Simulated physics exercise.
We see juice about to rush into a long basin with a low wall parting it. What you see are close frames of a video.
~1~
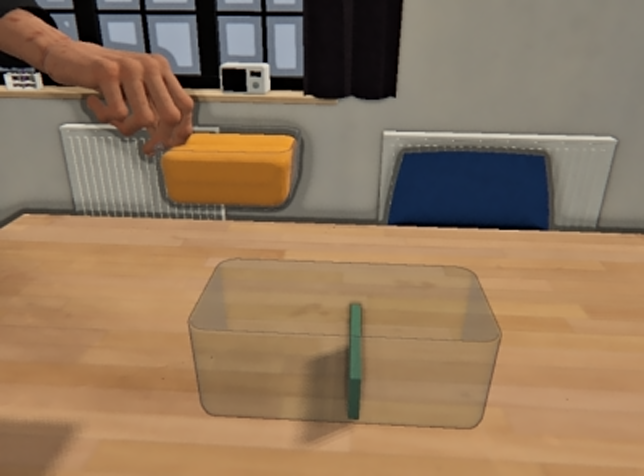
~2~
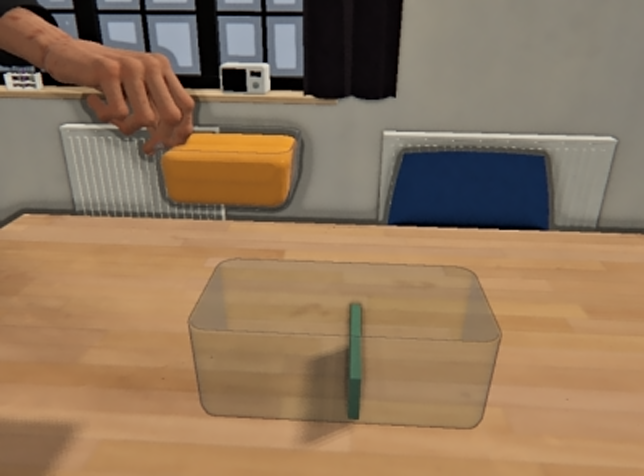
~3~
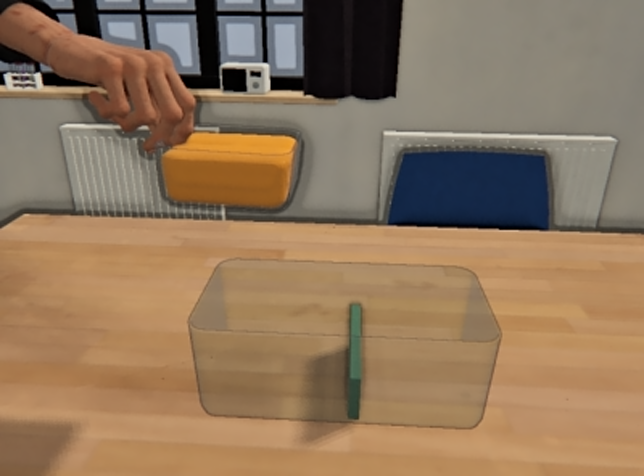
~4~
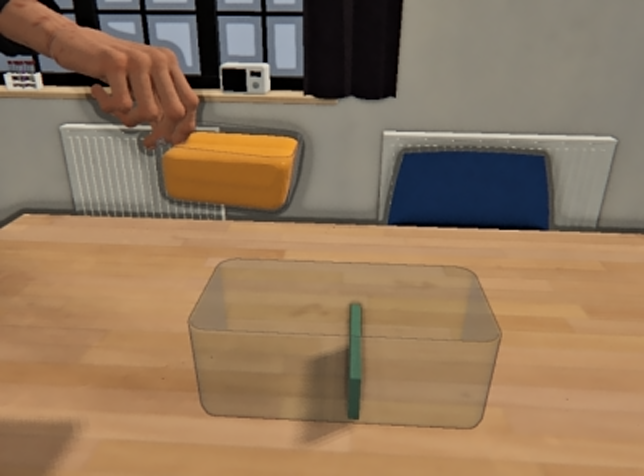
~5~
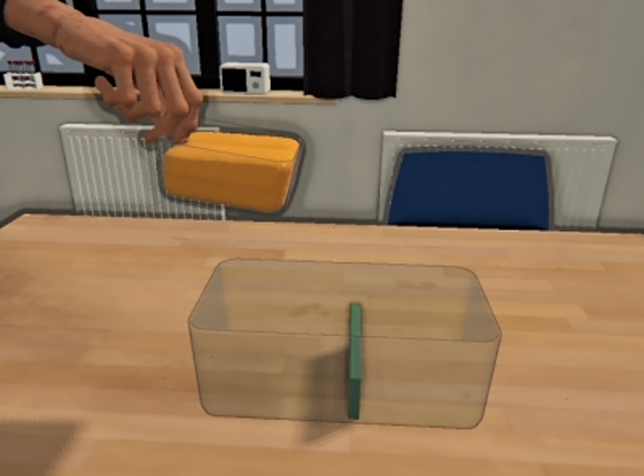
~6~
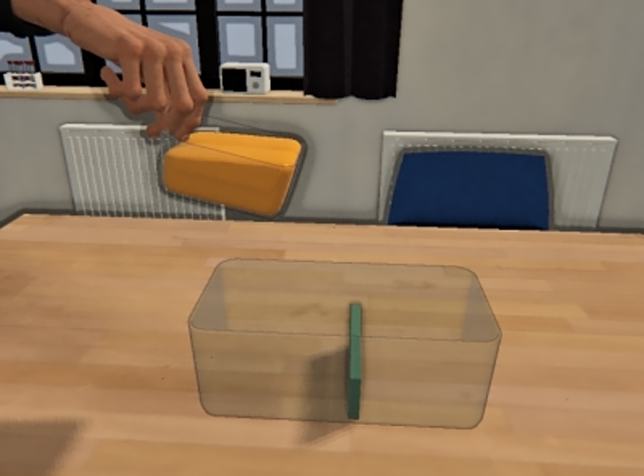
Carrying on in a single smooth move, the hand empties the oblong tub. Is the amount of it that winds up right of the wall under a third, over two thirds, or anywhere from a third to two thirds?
Most likely one third to two thirds will rest right of the wall.
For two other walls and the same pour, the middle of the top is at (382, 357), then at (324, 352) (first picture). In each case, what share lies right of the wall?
Around 10 percent in try one and around 75 percent in try two.
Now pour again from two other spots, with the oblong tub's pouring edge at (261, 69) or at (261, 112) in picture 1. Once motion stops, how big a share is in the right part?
Near 25 in a hundred first, near 5 in a hundred second.
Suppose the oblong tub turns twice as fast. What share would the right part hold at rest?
Close to 20 in a hundred.
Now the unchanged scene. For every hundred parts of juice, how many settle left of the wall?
That share comes out near 45 percent.
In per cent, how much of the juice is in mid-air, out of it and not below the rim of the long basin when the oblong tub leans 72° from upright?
About 45 %.
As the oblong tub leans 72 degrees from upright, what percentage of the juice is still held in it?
30 per cent, approximately.
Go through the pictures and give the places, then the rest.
The first frame shows tilt 0°; pouring edge (296, 141); surface from (175, 144) to (294, 147); the long basin's rim runs from (205, 291) to (486, 302); the wall's top is at (355, 339).
The second frame shows tilt 1°; pouring edge (296, 142); surface from (175, 144) to (295, 147).
The third frame shows tilt 2°; pouring edge (297, 144); surface from (176, 143) to (294, 148).
The fourth frame shows tilt 5°; pouring edge (298, 147); surface from (178, 142) to (296, 150).
The fifth frame shows tilt 9°; pouring edge (299, 151); surface from (178, 142) to (297, 149).
The sixth frame shows tilt 13°; pouring edge (300, 156); surface from (178, 143) to (300, 151).
A moment on, the oblong tub is tipped part way and 31 per cent is still to pour, 6 is left of the wall and 16 right of it.
Next, the oblong tub is tipped right over and 4 per cent is still to pour, 36 is left of the wall and 53 right of it.
Then the oblong tub is tipped right over and 0 per cent is still to pour, 45 is left of the wall and 54 right of it.
Later the oblong tub is tipped right over and 0 per cent is still to pour, 45 is left of the wall and 54 right of it.
Finally, 45 per cent lies left of the wall, 54 right of it and 1 outside.
